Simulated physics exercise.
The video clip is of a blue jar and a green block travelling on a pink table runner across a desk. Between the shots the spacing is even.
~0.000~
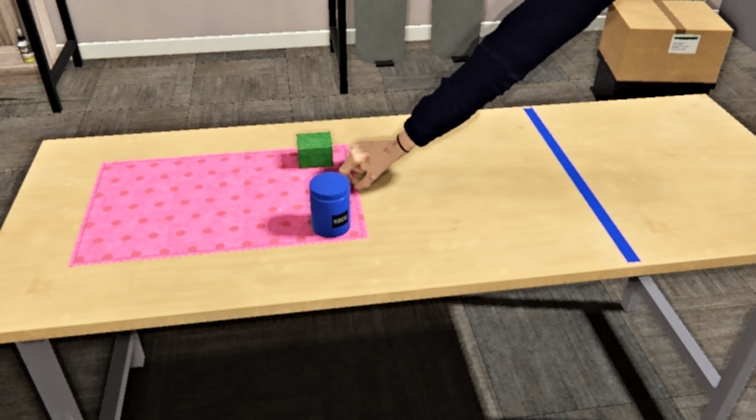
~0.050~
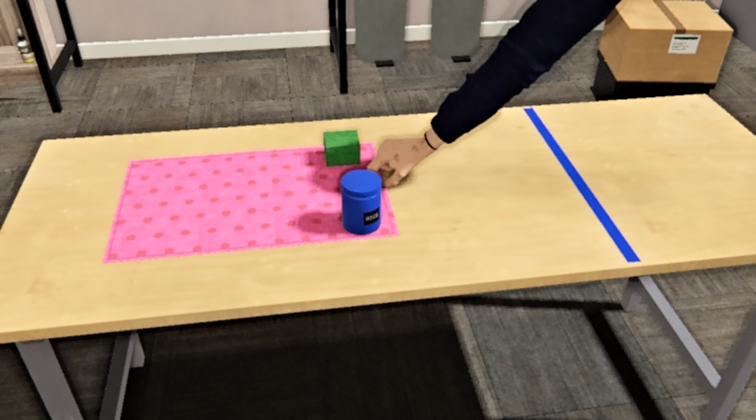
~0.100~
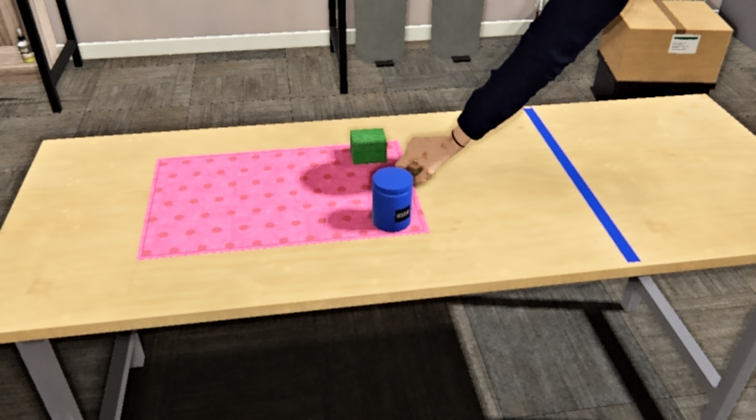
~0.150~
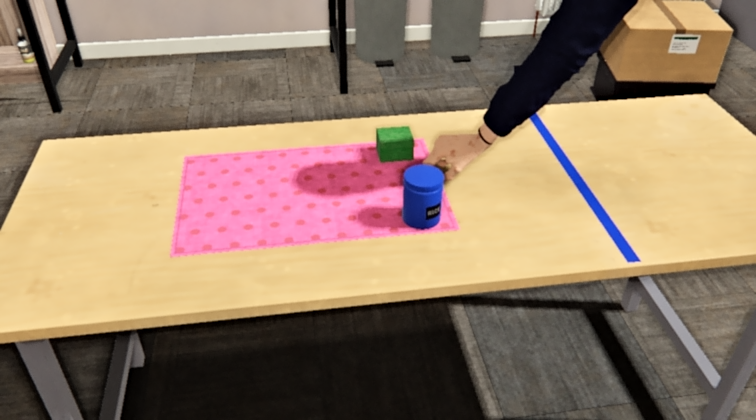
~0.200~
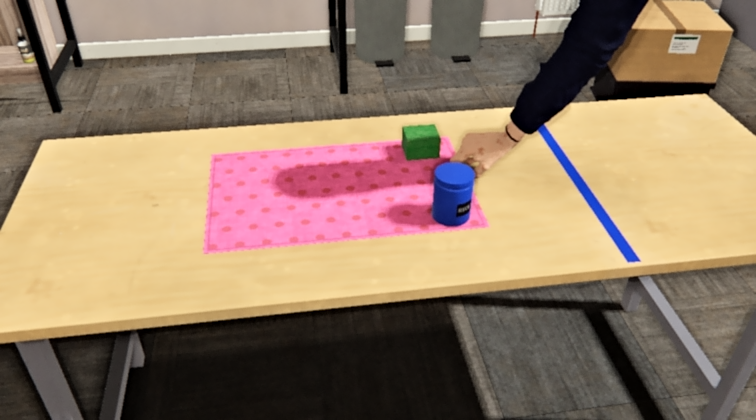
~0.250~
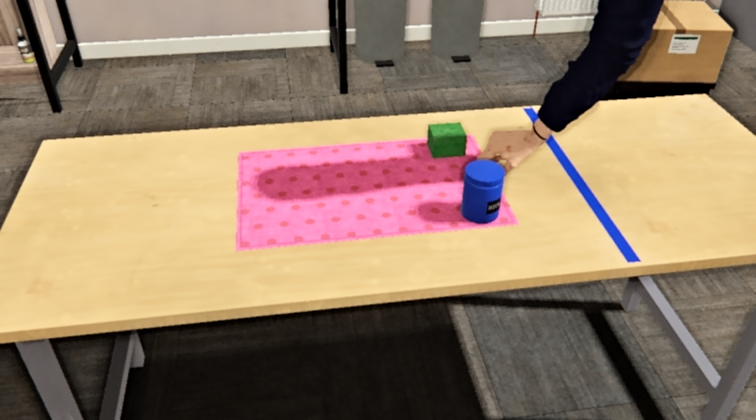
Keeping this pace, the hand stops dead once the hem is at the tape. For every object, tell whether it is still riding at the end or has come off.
Blue jar - come off, green block - come off.
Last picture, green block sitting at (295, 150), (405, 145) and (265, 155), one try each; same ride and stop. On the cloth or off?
In case one it sits tight, in case two it slips over the edge, and in case three it sits tight.
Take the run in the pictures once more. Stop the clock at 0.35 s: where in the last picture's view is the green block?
Its middle sits close to (498, 136).
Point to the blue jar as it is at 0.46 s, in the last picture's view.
Near (599, 182).
After 0.35 s, hem short of the tape; blue jar on the cloth near (541, 187); green block on the cloth near (498, 136).
After 0.46 s, hem at the tape; blue jar ahead of the hem near (599, 182); green block on the cloth near (549, 132).
In the end, hem at the tape; blue jar knocked over near (659, 182); green block ahead of the hem near (596, 130). The blue jar slides clear of the cloth and the green block leaves the cloth.
